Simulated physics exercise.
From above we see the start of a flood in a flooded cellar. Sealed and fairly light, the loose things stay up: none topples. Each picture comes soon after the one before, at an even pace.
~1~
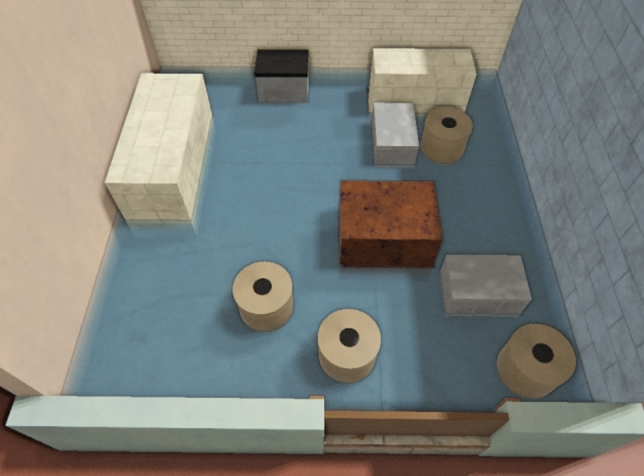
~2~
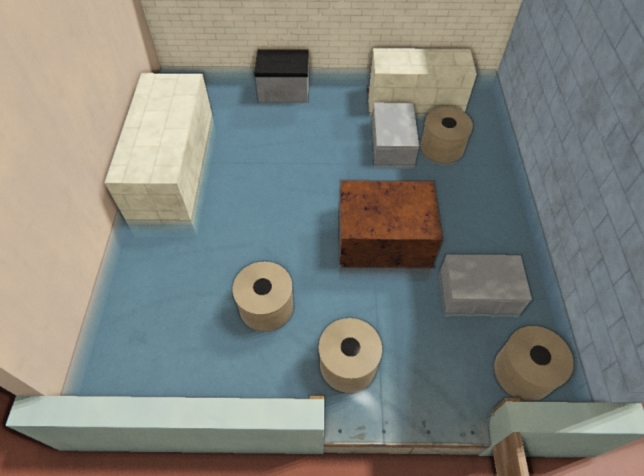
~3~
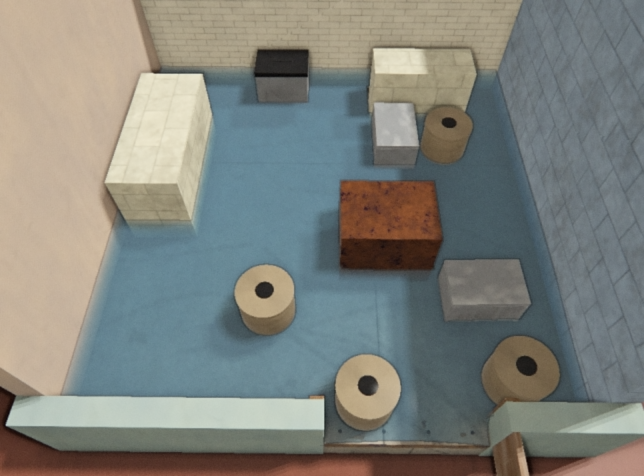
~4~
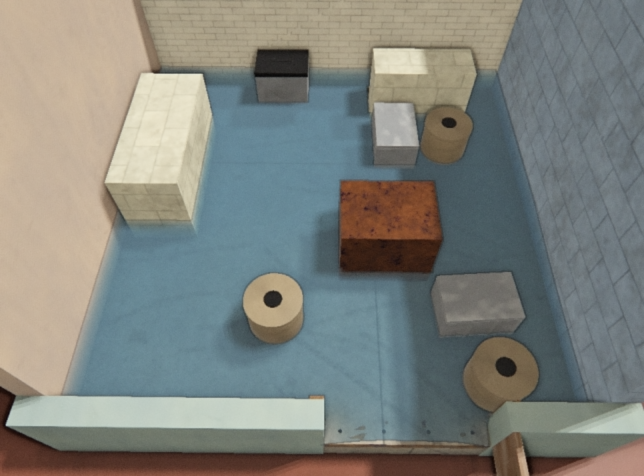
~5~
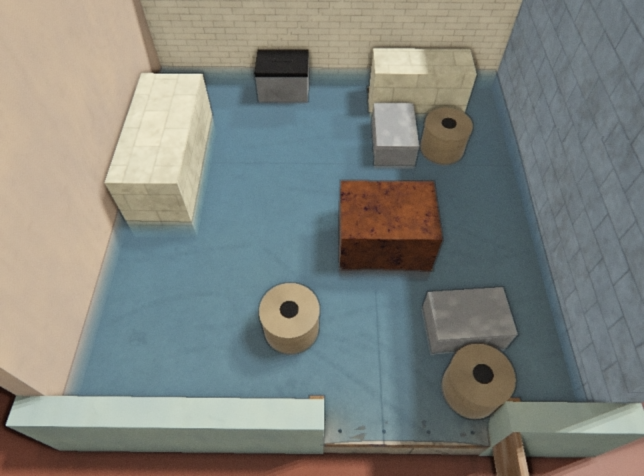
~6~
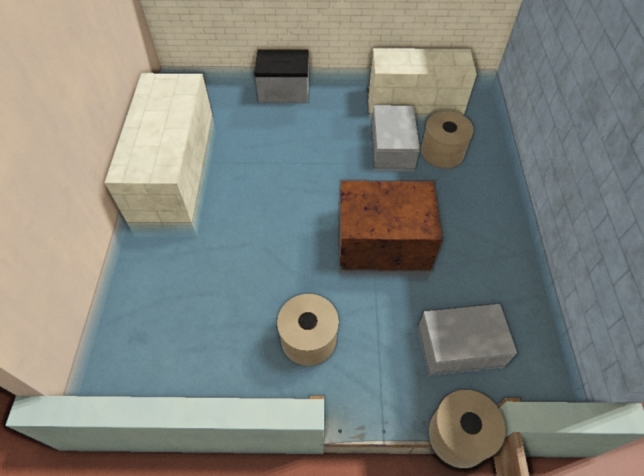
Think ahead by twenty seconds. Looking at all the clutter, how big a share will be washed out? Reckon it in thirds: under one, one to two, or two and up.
Two and up, in thirds.
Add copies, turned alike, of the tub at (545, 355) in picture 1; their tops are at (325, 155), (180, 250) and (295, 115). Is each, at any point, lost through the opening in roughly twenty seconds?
The three, in sequence: Departs, departs and departs.
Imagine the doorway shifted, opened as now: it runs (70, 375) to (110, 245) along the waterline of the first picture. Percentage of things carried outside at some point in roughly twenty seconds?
Roughly 60 in a hundred.
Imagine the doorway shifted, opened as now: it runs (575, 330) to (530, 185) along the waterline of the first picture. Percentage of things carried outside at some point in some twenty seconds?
My estimate is some 100 percent.
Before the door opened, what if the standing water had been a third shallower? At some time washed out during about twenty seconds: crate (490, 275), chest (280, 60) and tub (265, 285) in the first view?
Going item by item, that's exited, then still there, then exited.
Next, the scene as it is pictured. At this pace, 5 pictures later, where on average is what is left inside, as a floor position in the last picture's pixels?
Roughly at (385, 166) in the last view.
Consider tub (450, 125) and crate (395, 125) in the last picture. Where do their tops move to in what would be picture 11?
(473, 163) and (422, 149), roughly.
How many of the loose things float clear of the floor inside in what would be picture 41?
That comes out at 1.
A moment on, 4 of 7 are out; 3 afloat.
Next, 4 of 7 are out; 3 afloat.
Later, 6 of 7 are out; 1 afloat.
In the end, 6 of 7 are out; 1 afloat.
